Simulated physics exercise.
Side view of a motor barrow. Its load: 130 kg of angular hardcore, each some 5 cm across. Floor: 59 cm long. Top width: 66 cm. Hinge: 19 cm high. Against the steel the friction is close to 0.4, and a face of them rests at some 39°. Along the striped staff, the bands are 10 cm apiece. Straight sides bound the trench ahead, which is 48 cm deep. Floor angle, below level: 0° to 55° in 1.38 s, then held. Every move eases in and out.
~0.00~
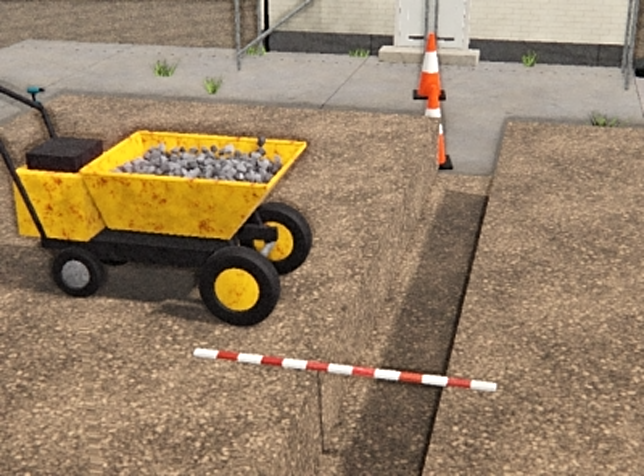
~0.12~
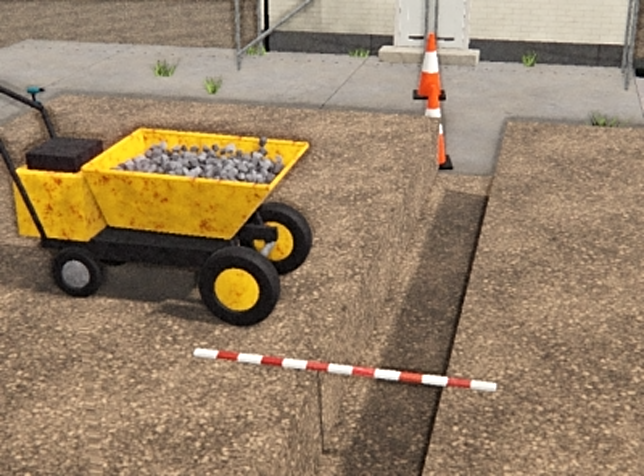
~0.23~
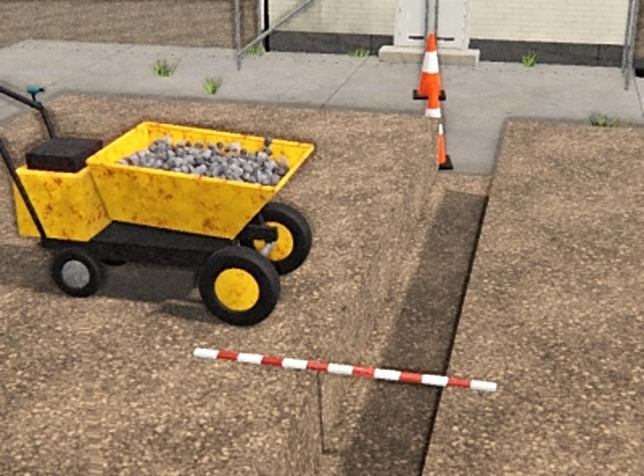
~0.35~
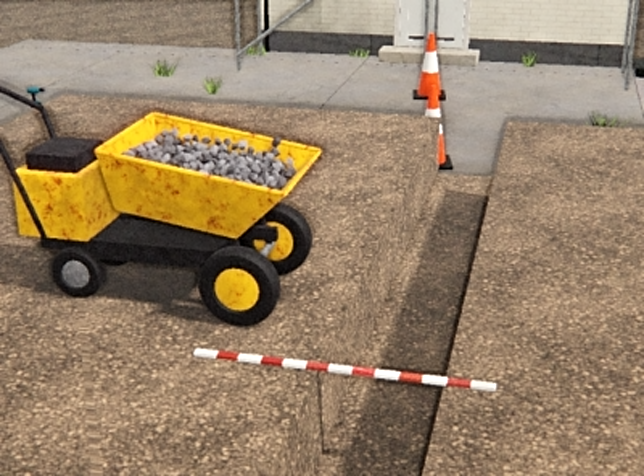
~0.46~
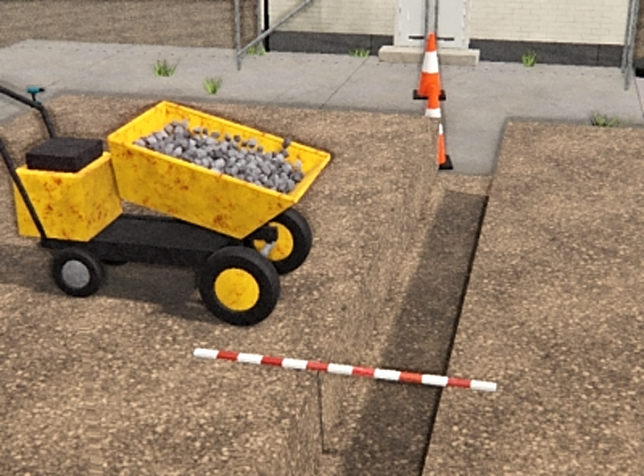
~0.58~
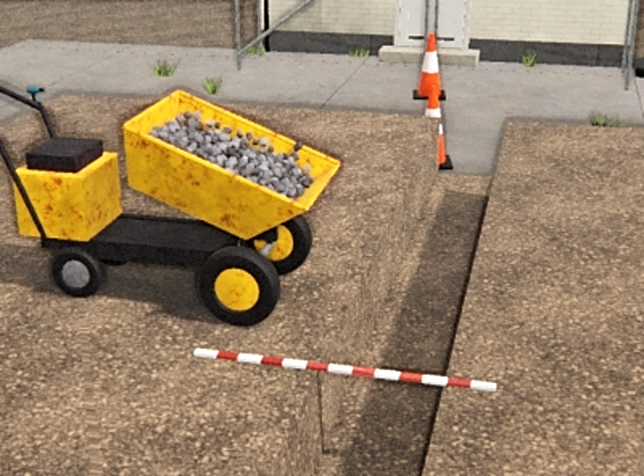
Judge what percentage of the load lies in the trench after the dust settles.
About 13 %.
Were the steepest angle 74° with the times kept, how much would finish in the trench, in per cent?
Then roughly 100 percent.
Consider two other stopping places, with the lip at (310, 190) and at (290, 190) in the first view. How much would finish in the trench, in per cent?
Close to 15 percent in the first case, 10 percent in the second.
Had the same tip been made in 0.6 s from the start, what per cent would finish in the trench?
That would give about 35 percent.
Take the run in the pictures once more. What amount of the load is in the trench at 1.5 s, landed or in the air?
Close to 0 per cent at that time.
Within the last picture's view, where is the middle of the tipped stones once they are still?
Centre estimate: Around (414, 398).
After 1.0 s the floor is at 46°; 100 % in the skip; the foremost stones are at (336, 218).
After 1.5 s the floor is at 55°; 99 % in the skip, 1 % in the trench; the foremost stones are at (376, 260).
After 1.8 s the floor is at 55°; 93 % in the skip, 7 % in the trench; the foremost stones are at (431, 376).
After 3.8 s the floor is at 55°; 87 % in the skip, 13 % in the trench; the foremost stones are at (449, 407).
